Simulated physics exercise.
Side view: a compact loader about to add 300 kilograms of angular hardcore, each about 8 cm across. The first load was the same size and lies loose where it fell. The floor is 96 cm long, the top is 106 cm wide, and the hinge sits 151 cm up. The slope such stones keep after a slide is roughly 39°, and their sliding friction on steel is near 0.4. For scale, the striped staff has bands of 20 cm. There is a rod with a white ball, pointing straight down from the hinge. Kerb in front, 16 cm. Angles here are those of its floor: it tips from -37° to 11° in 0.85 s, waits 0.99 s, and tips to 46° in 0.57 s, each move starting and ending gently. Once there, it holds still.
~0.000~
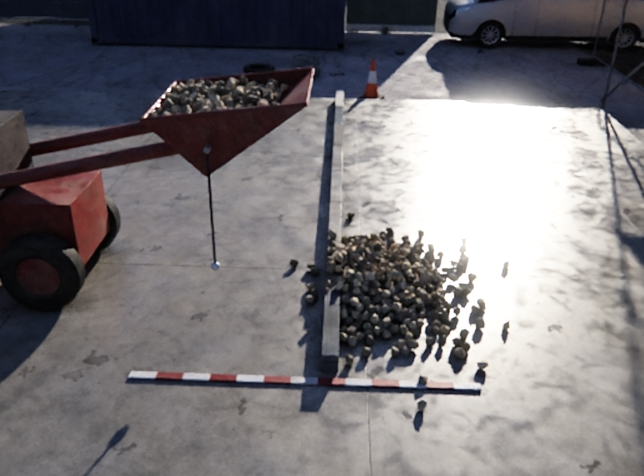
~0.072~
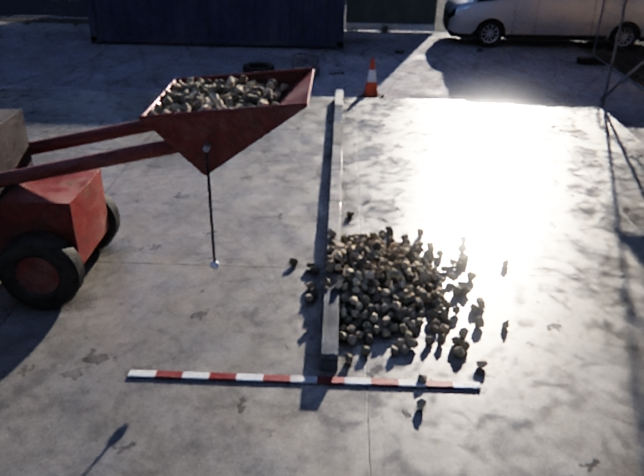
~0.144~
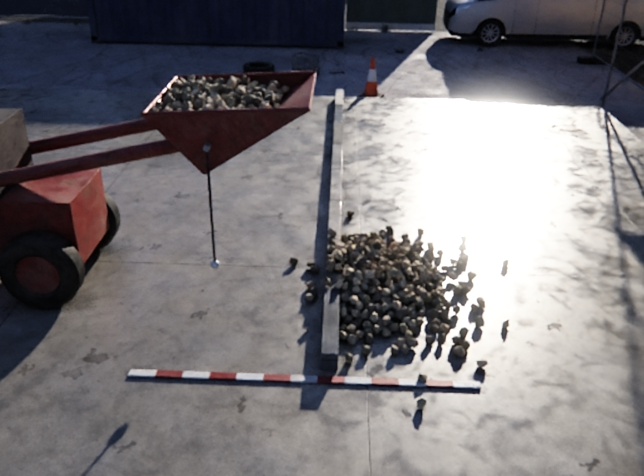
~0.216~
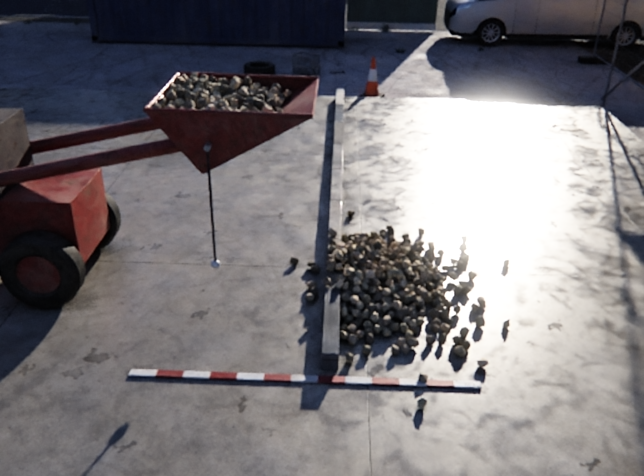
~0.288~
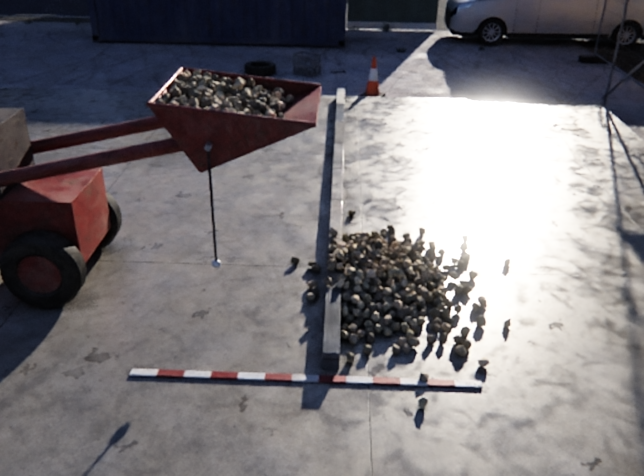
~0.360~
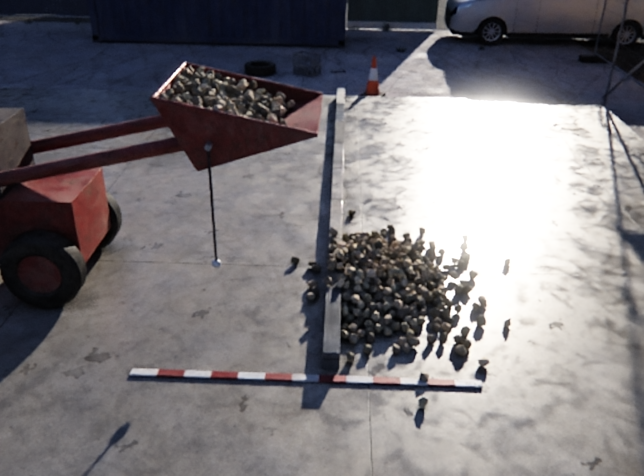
A red wheeled loader stands at the left of a sunlit concrete yard, seen from the side and slightly above, with a pale van and an orange cone behind. Its raised red bucket holds brownish stones above a rod, while more stones lie beyond a low kerb near a red-and-white staff. The bucket slowly tilts, its right lip lowering as the stones inside shift, while the camera and scattered pile stay still.
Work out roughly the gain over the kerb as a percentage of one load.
Close to 20 parts in a hundred.
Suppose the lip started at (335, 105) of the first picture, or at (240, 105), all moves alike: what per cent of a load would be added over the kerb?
The first would add some 55 per cent and the second some 0 per cent.
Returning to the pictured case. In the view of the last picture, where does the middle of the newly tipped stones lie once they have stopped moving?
Near (316, 271).
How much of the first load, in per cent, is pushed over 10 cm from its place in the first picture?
0 per cent.
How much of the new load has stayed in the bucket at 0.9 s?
Still inside: Some 100 %.
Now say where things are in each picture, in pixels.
In the first picture, the bucket is at -37°, its lip at (307, 104); the top of the load is at (236, 87). The earlier load is highest near (364, 259), 25 cm above ground level, 4 % on this side of the kerb, 96 % over the kerb.
The second picture shows lip at (307, 105), floor tilted -36°, highest stones at (235, 86); the stones move at 0.1 m/s on average.
In the third picture, the bucket is at -33°, its lip at (310, 109); the top of the load is at (230, 86); the stones move at 0.2 m/s on average.
In the fourth picture, the bucket is at -29°, its lip at (313, 116); the top of the load is at (206, 83); the stones move at 0.3 m/s on average.
In the fifth picture, the bucket is at -24°, its lip at (316, 125); the top of the load is at (191, 79); the stones move at 0.3 m/s on average.
The sixth picture shows lip at (318, 135), floor tilted -18°, highest stones at (190, 77); the stones move at 0.3 m/s on average.
After 0.6 s the floor is at 4°; in per cent of one load, 100 in the bucket, 4 on this side of the kerb, 96 over the kerb; the foremost stones are at (478, 268).
After 0.9 s the floor is at 11°; in per cent of one load, 100 in the bucket, 4 on this side of the kerb, 96 over the kerb; the foremost stones are at (478, 268).
After 2.9 s the floor is at 46°; in per cent of one load, 11 in the bucket, 88 on this side of the kerb, 102 over the kerb; the foremost stones are at (478, 268).
After 5.5 s the floor is at 46°; in per cent of one load, 0 in the bucket, 84 on this side of the kerb, 116 over the kerb; the foremost stones are at (478, 266). Net gain over the kerb, 20.
